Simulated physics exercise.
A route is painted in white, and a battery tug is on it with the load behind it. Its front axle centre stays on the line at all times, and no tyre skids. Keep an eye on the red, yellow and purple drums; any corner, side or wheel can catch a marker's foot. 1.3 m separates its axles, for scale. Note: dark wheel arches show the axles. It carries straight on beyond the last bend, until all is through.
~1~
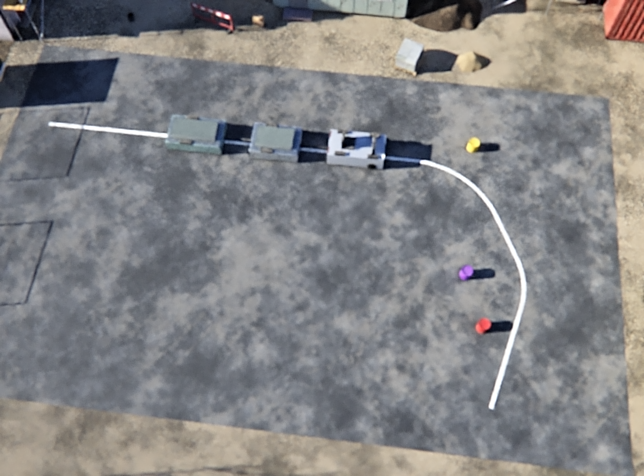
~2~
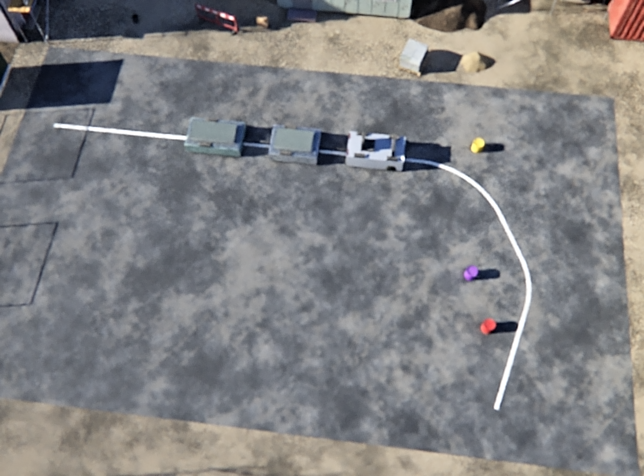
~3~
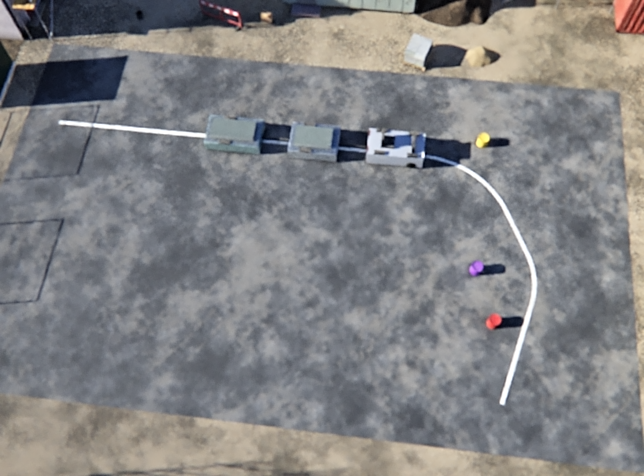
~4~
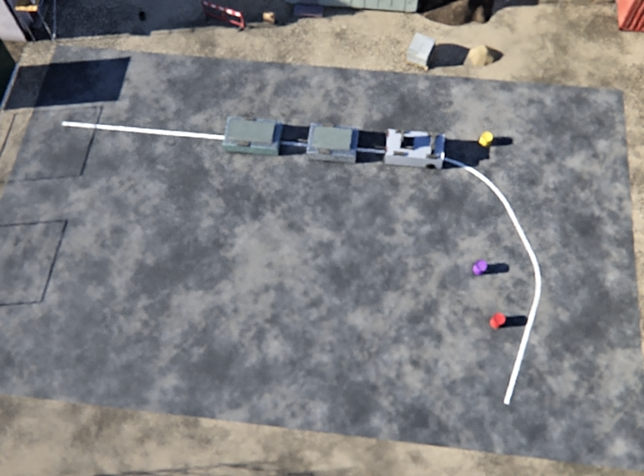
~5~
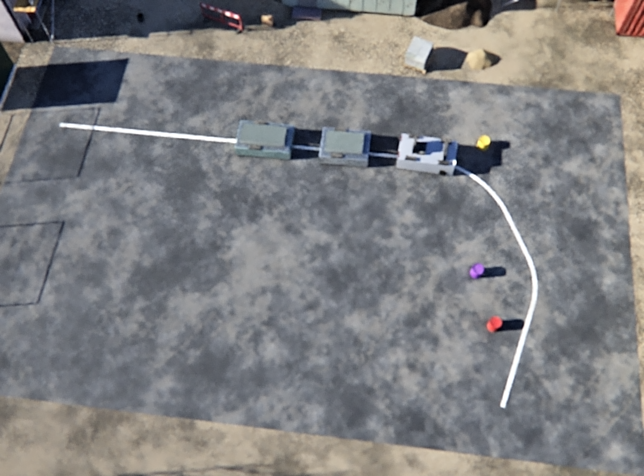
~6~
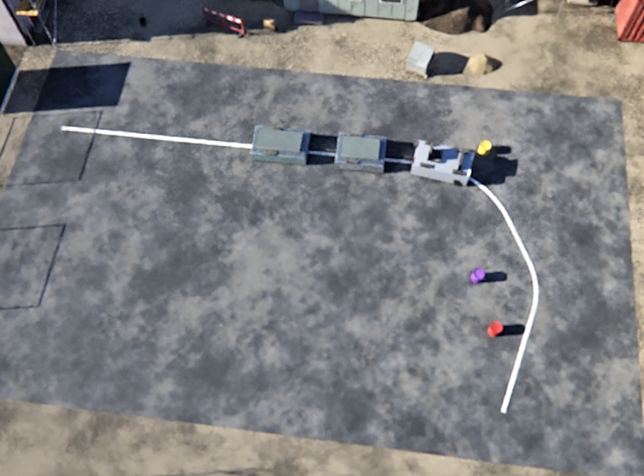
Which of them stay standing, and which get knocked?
Red gets knocked. Yellow stays standing. Purple stays standing.
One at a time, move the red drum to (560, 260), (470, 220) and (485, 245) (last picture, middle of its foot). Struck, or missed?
One: Stays safe. Two: Gets hit. Three: Gets hit.
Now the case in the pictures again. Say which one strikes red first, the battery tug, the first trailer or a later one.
Red gets touched first by the foremost trailer.
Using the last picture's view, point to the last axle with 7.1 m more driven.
(429, 169).
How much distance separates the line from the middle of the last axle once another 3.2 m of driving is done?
Roughly 5 centimetres from the line.
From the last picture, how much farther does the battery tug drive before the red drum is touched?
10.5 m.
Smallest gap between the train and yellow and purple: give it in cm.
Yellow has 55 to spare and purple has 15.
With 4.7 m more driven, the last axle is at (379, 152) of the last picture, 5 cm off the line; yellow has been passed with 55 cm to spare.
With 10.8 m more driven, the last axle is at (489, 220) of the last picture, 95 cm off the line; the first trailer has hit red.
With 13.3 m more driven, the last axle is at (509, 273) of the last picture, 110 cm off the line; purple has been passed with 15 cm to spare.
With 18.7 m more driven, the last axle is at (498, 416) of the last picture, 20 cm off the line; 1 of 3 struck in all.
